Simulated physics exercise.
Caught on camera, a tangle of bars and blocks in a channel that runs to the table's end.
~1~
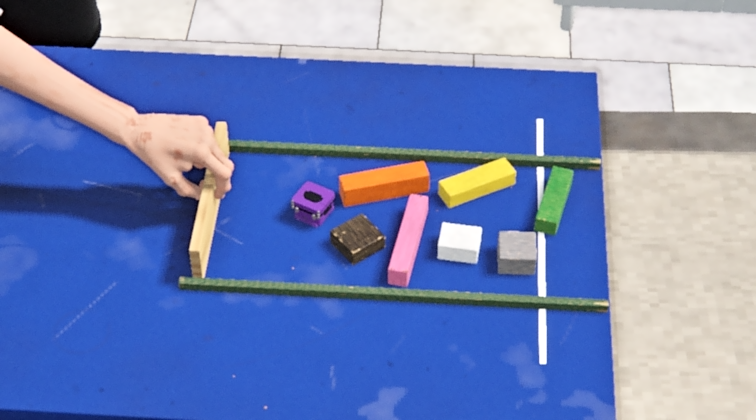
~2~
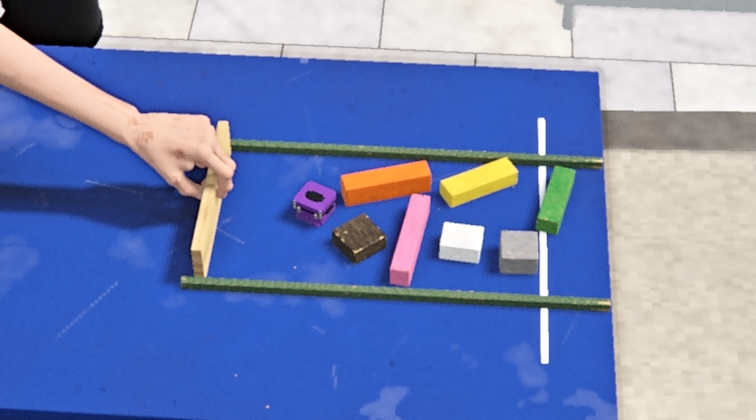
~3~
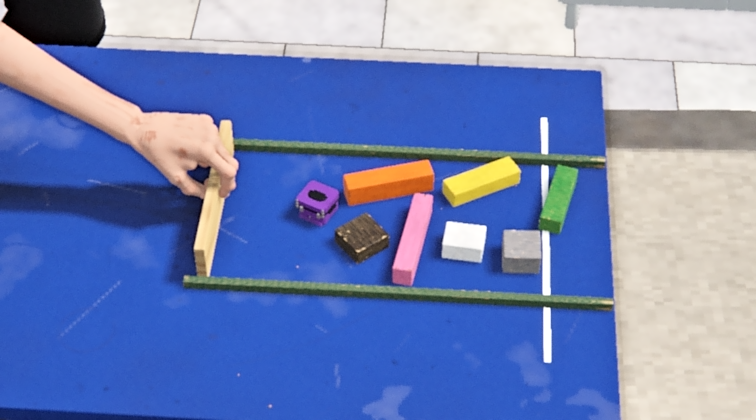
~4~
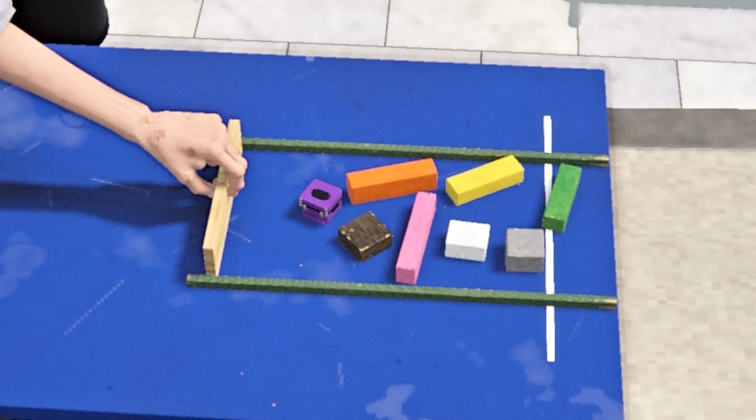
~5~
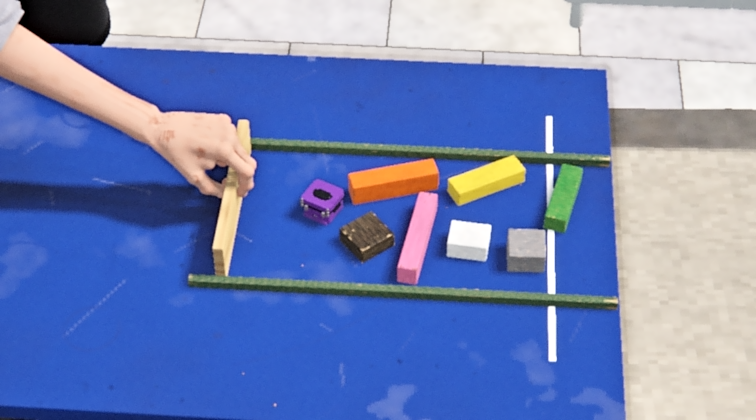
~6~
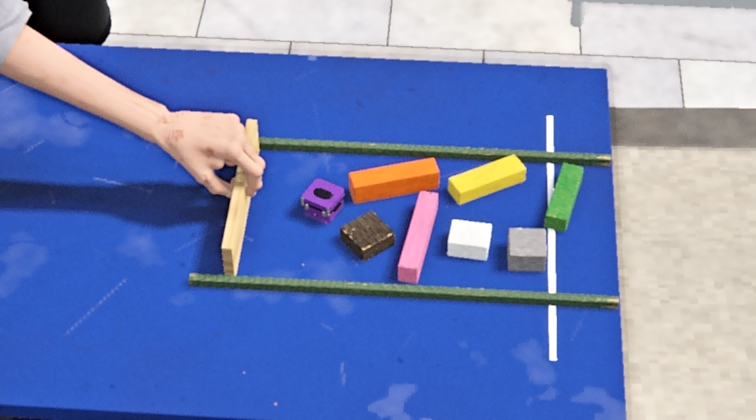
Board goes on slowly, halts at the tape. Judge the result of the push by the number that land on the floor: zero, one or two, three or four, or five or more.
Falls: Three or four.
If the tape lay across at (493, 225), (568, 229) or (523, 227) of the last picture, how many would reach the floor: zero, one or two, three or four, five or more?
Falls: Not one; five or over; one or two.
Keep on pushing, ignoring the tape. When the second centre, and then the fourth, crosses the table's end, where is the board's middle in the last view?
For the first, roughly (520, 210); for the next, roughly (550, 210).
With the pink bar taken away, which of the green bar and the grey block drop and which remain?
Outcome for the green bar: It drops; for the grey block: It drops.
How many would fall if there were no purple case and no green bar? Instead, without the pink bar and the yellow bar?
That gives 2 in the first case, then 1 in the second.
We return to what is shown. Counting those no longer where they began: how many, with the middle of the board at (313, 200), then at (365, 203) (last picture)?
Tally: First 1; then 4.
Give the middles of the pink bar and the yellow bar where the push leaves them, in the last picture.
Around (602, 251), then around (613, 192).
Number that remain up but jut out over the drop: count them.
The count is 2.
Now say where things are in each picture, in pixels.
Green bar (554, 201); grey block (517, 253); yellow bar (477, 183); board (210, 199); tape (541, 232), in the first picture.
Grey block (519, 252); white block (461, 243), in the second picture.
Yellow bar (481, 182); purple case (318, 204), in the third picture.
Green bar (562, 198); board (223, 197), in the fourth picture.
Grey block (526, 250); black block (367, 237), in the fifth picture.
Green bar (564, 197); grey block (527, 250); yellow bar (487, 180); board (241, 197); tape (551, 228), in the sixth picture.
Soon after, none off yet; green bar at rest near (564, 197); grey block at rest near (527, 250); yellow bar at rest near (487, 180).
After that, none off yet; green bar at rest near (564, 197); grey block moving near (535, 251); yellow bar moving near (493, 184).
And then, none off yet; green bar displaced a little near (592, 204); grey block displaced well along near (617, 256); yellow bar displaced about its own width near (564, 191).
In the end, the number that fall off is three or four; gone, white block, grey block and green bar.
